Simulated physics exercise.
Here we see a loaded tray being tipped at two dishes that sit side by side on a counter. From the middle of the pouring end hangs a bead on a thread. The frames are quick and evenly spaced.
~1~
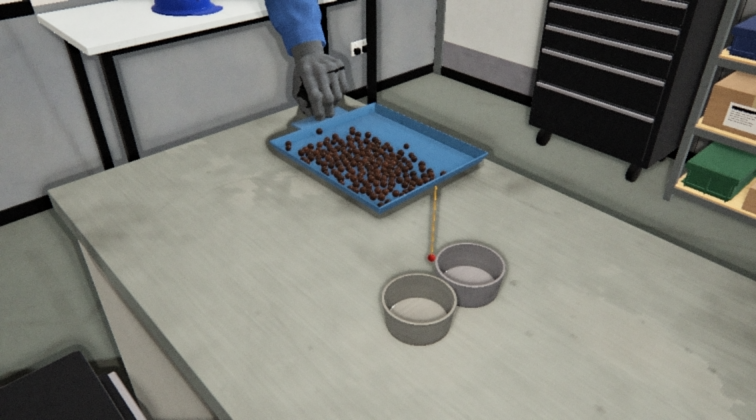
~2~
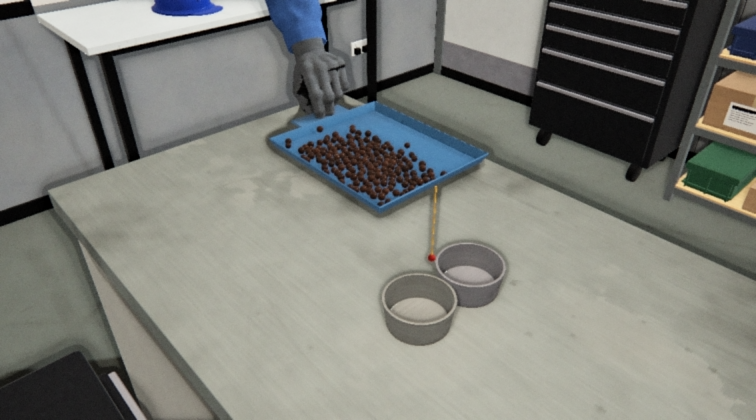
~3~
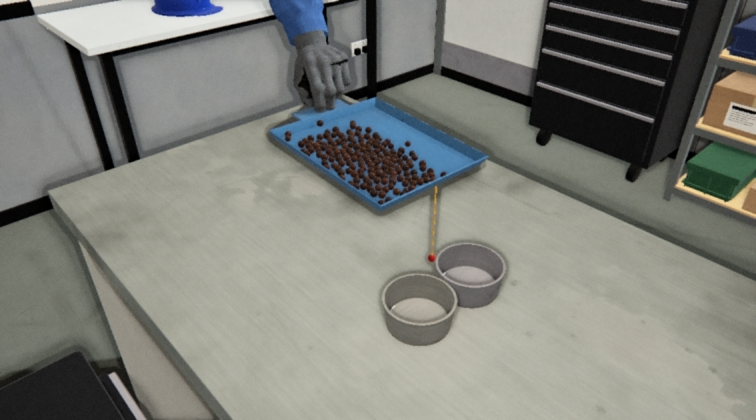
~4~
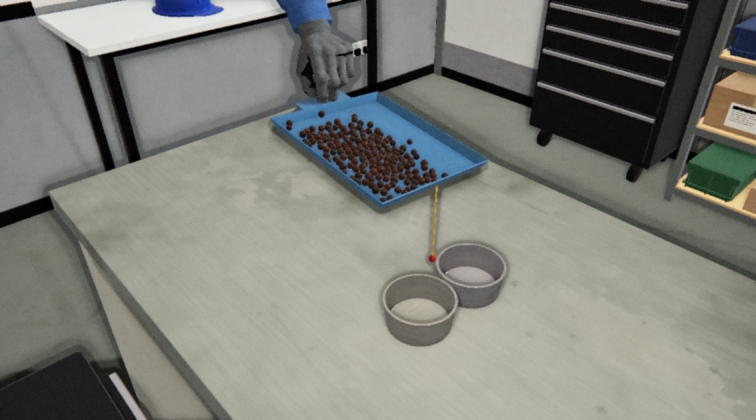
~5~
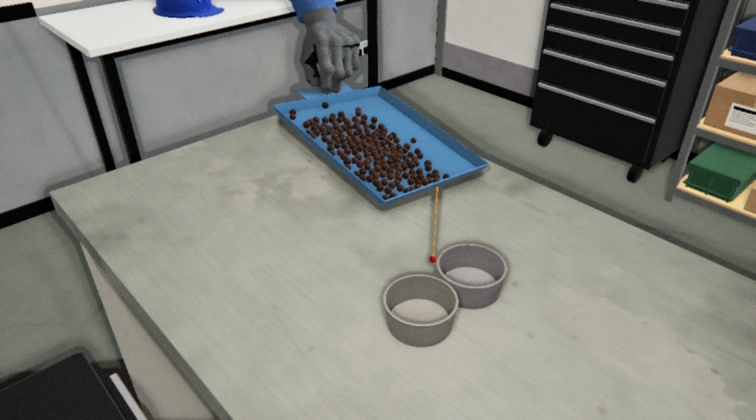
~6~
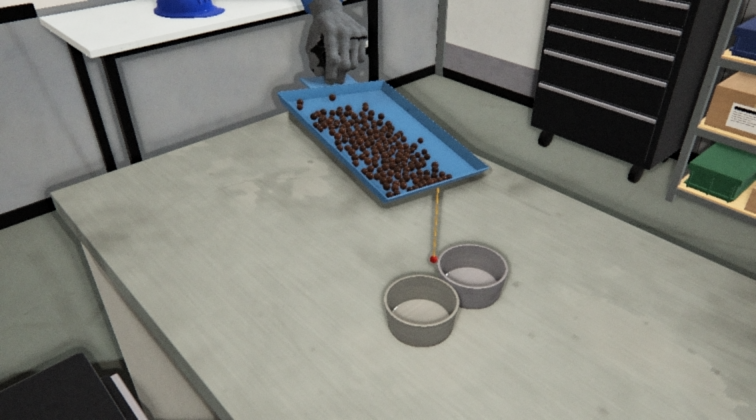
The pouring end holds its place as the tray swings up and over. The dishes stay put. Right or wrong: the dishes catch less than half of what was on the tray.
Right - they catch less than half.
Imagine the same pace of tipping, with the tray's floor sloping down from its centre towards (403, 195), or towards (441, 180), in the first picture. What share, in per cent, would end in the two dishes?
The first try would leave around 50 per cent there, the second around 60 per cent.
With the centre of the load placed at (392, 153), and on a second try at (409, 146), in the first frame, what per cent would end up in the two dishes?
Close to 40 and close to 40 per cent.
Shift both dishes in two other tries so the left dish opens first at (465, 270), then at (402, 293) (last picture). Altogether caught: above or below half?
The pair would catch the greater share the first time and the lesser share the second time.
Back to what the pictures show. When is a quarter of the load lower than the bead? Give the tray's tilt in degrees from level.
60° or so.
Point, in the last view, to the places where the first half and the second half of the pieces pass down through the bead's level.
Starting near (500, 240), moving on to near (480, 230).
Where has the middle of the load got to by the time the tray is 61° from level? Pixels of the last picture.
At about (482, 206).
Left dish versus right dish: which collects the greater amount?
The one to the right is fuller.
Just after the last frame, tray tipped steeply; roughly a third on the tray; about a tenth in the right dish; roughly a quarter outside both; roughly a quarter in the air.
A moment on, tray tipped right over; roughly a quarter in the right dish; the larger part outside both; just a few in the air.
Further on, tray tipped past a quarter turn; roughly a quarter in the right dish; the larger part outside both.
When it is over, tray tipped past a quarter turn; not one in the left dish; roughly a quarter in the right dish; the larger part outside both.
